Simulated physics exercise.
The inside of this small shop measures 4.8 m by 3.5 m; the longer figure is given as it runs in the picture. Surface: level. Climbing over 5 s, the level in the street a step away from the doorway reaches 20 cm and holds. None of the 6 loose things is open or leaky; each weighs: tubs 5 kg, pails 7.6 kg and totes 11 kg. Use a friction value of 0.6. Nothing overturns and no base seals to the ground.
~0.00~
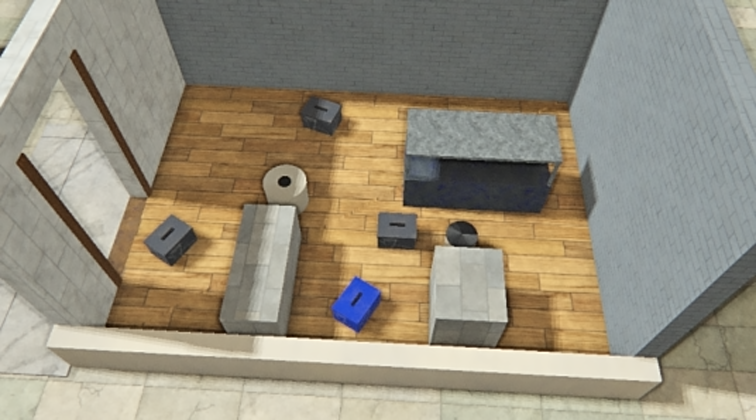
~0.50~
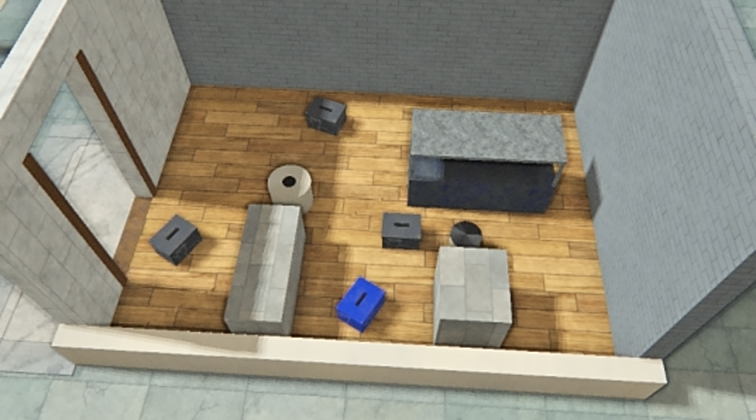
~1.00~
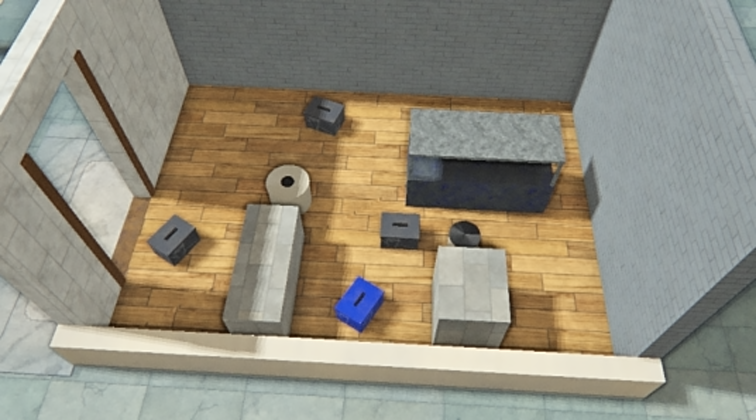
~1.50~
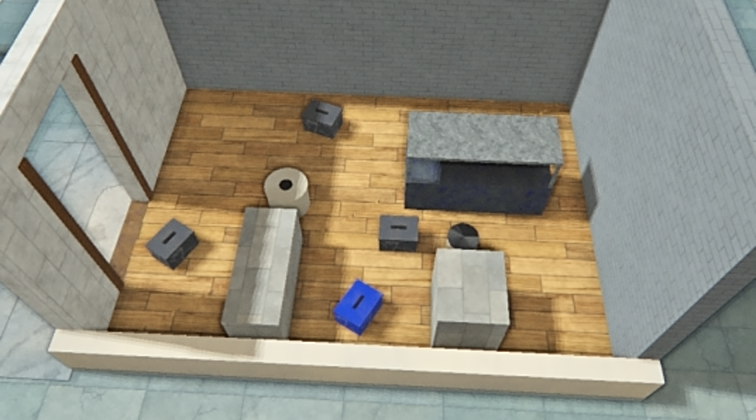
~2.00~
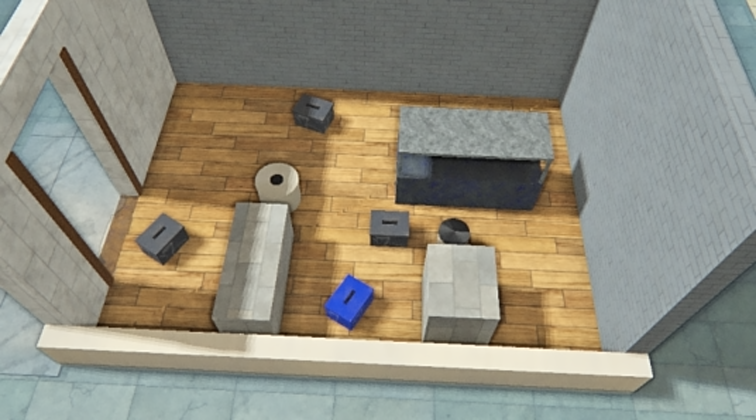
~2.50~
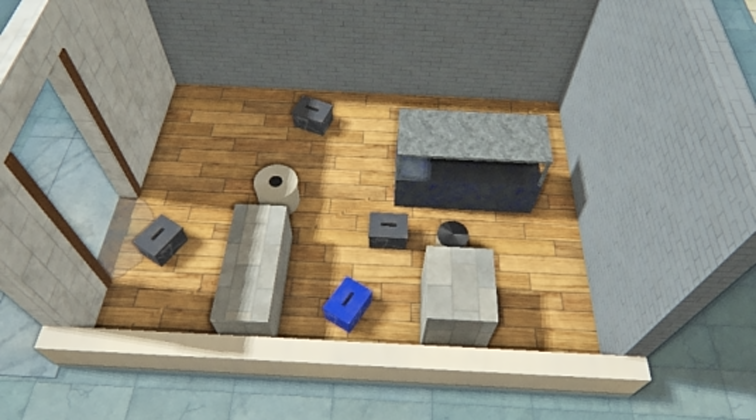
In a small shop with a wooden floor, a blue tote and several gray ones sat among blocks and a counter, and nothing inside moved while the view swayed slightly.
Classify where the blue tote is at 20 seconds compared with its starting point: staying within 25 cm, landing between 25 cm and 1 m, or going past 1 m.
The blue tote lands between 25 cm and 1 m.
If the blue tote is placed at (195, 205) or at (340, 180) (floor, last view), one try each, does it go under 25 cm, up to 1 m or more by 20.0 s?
The first start leaves it well away, the second leaves it well away.
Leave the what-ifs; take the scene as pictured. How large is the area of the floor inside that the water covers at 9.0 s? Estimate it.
Flooded: Near 13 m2.
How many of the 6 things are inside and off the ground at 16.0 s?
My tally comes to 3.
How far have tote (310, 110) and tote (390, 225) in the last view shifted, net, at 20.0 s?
One is off by 300 cm, the other by 60 cm, in the order asked.
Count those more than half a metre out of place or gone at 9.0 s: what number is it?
At that moment it comes to 2.
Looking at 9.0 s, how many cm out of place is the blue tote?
Around 0 centimetres.
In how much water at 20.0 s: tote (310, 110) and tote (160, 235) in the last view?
Around 16 cm and 14 cm.
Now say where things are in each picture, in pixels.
The blue tote at (357, 299) rests on the ground; water covers 0.0 m2; 0 of 6 have shifted, in the first frame.
The blue tote at (361, 300), on the bottom; water covers 0.0 m2; 0 of 6 have shifted, in the second frame.
The blue tote at (360, 300) rests on the ground; 0.0 m2 under water; 0 of 6 have shifted, in the third frame.
The blue tote at (358, 302), on the bottom; 0.0 m2 under water; 0 of 6 have shifted, in the fourth frame.
The blue tote at (350, 297), on the bottom; water covers 0.0 m2; 0 of 6 have shifted, in the fifth frame.
The blue tote at (348, 300) rests on the ground; 0.2 m2 under water; 0 of 6 have shifted, in the sixth frame.
After 4.0 s the blue tote is near (348, 300), 0.0 m from its start, aground; 0 afloat.
After 9.0 s the blue tote is near (348, 300), 0.0 m from its start, aground; 0 afloat.
After 16.0 s the blue tote is near (348, 300), 0.0 m from its start, aground; 3 afloat.
After 20.0 s the blue tote is near (296, 283), 0.5 m from its start, afloat; 6 afloat.
